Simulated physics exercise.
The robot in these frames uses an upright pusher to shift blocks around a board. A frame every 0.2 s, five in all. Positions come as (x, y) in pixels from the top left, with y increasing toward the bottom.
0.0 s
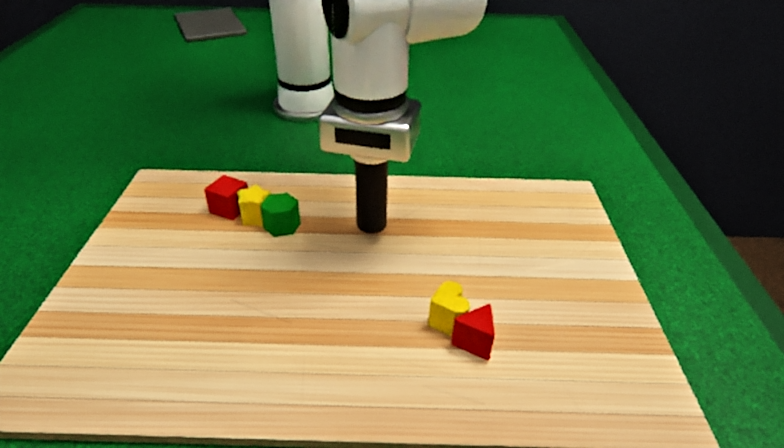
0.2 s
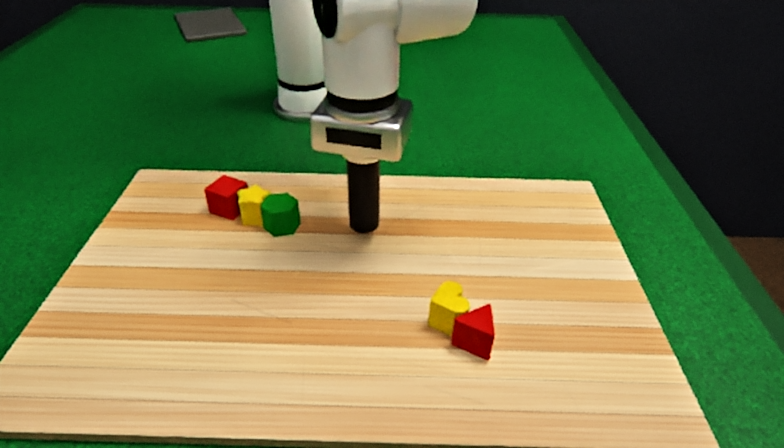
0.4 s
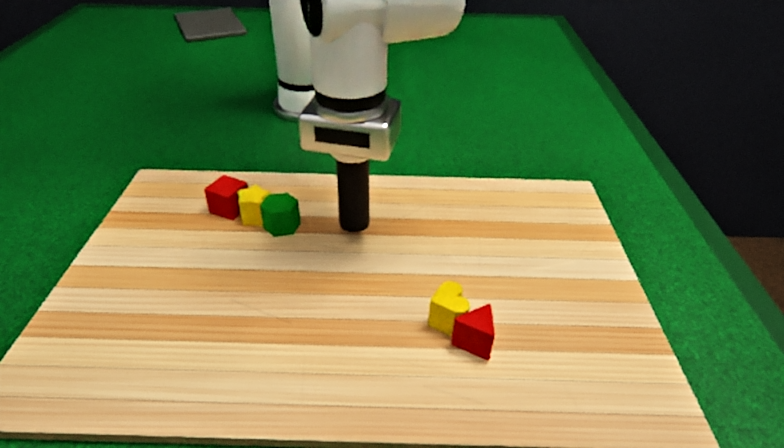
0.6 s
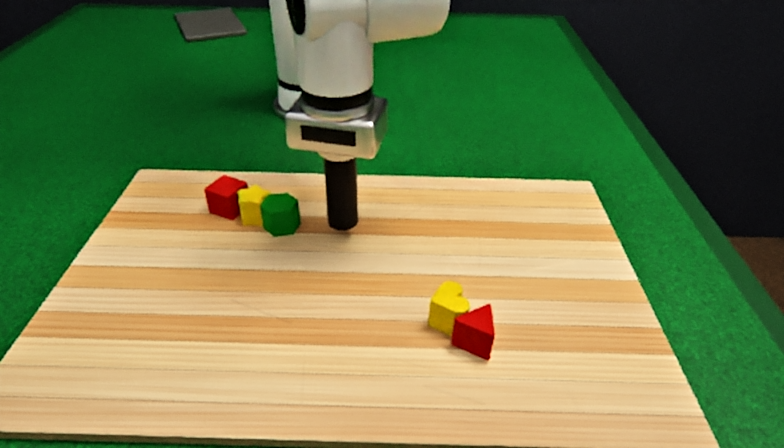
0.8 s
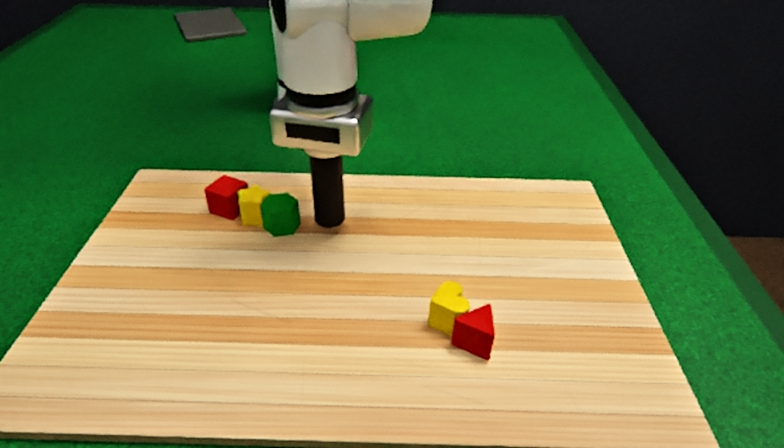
At the start, a robot arm holds a black upright pusher near the back of a wooden board, right of a red block, a yellow star and a green six-sided block. The pusher then slides a short way left, nearing the green block without touching it, while every block stays still.
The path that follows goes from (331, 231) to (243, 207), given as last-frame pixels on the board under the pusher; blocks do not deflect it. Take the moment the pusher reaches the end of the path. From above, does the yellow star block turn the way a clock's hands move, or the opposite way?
Spins clockwise.
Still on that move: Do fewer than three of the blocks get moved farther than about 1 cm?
I expect not.
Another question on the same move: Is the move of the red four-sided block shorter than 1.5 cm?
It seems not.
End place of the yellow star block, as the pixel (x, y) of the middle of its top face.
The middle of its top is at (201, 200).
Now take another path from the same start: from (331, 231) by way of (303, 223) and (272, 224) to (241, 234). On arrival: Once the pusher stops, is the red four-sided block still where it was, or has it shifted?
By then it is displaced.
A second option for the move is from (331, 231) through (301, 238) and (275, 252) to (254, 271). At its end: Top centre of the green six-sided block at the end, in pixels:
Its top middle will sit at (263, 206).
On the path given first. One third of the way, pusher (299, 210); red four-sided block (217, 184), turned 20° clockwise; yellow star block (239, 194); green six-sided block (265, 201), turned 20° anticlockwise.
Two thirds of the way, pusher (269, 202); red four-sided block (205, 181), turned 50° clockwise; yellow star block (206, 198), turned 25° clockwise; green six-sided block (238, 203), turned 65° anticlockwise.
At the end, pusher (240, 194); red four-sided block (205, 181), turned 50° clockwise; yellow star block (201, 200), turned 35° clockwise; green six-sided block (233, 204), turned 80° anticlockwise.
